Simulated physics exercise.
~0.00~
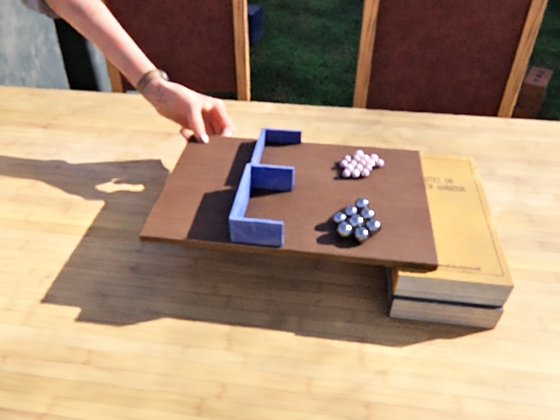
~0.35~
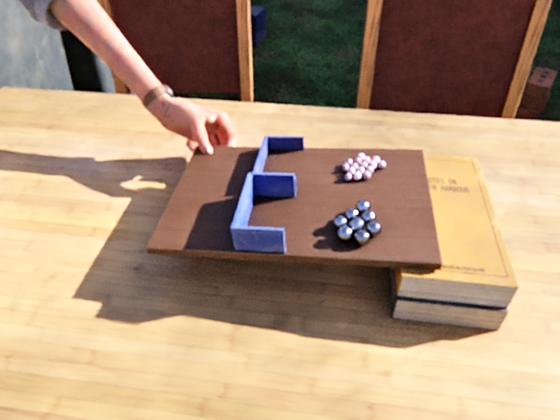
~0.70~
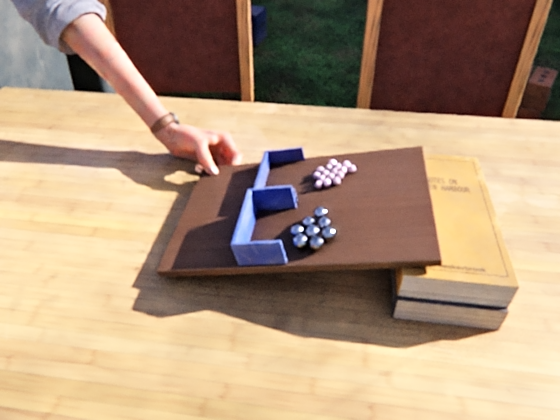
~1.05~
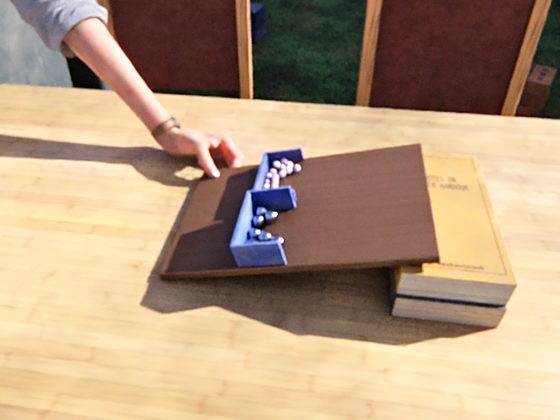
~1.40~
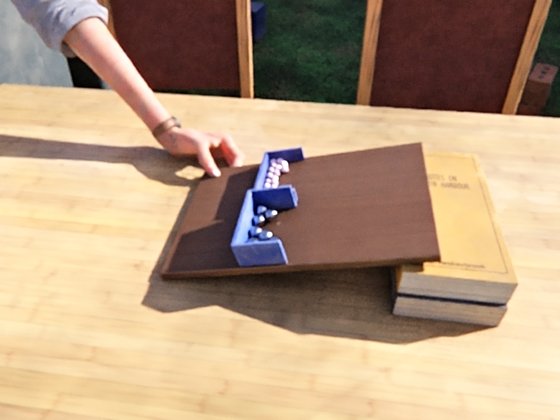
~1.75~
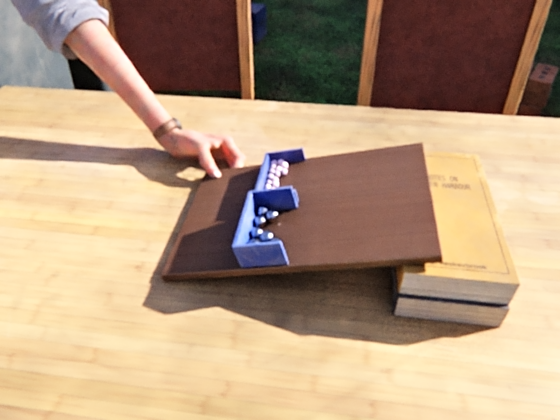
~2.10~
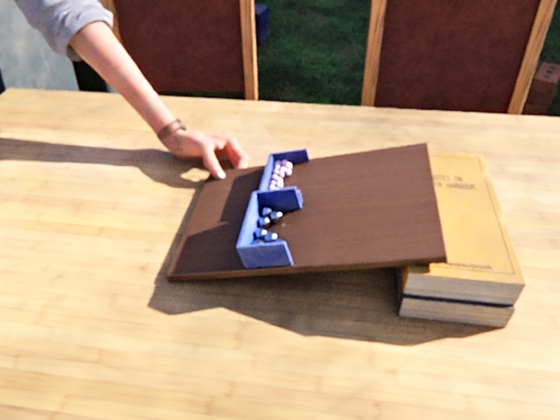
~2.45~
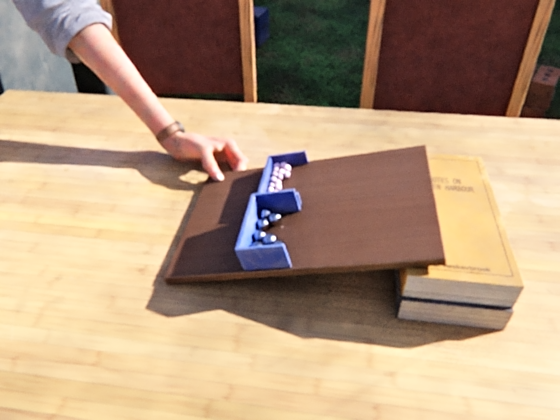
We see a hand lower the left end of a brown board propped on books at its right, sending separate clusters of pink and dark blue balls rolling left into blue barriers, where both groups stay gathered as the hand keeps hold of the tilted board.
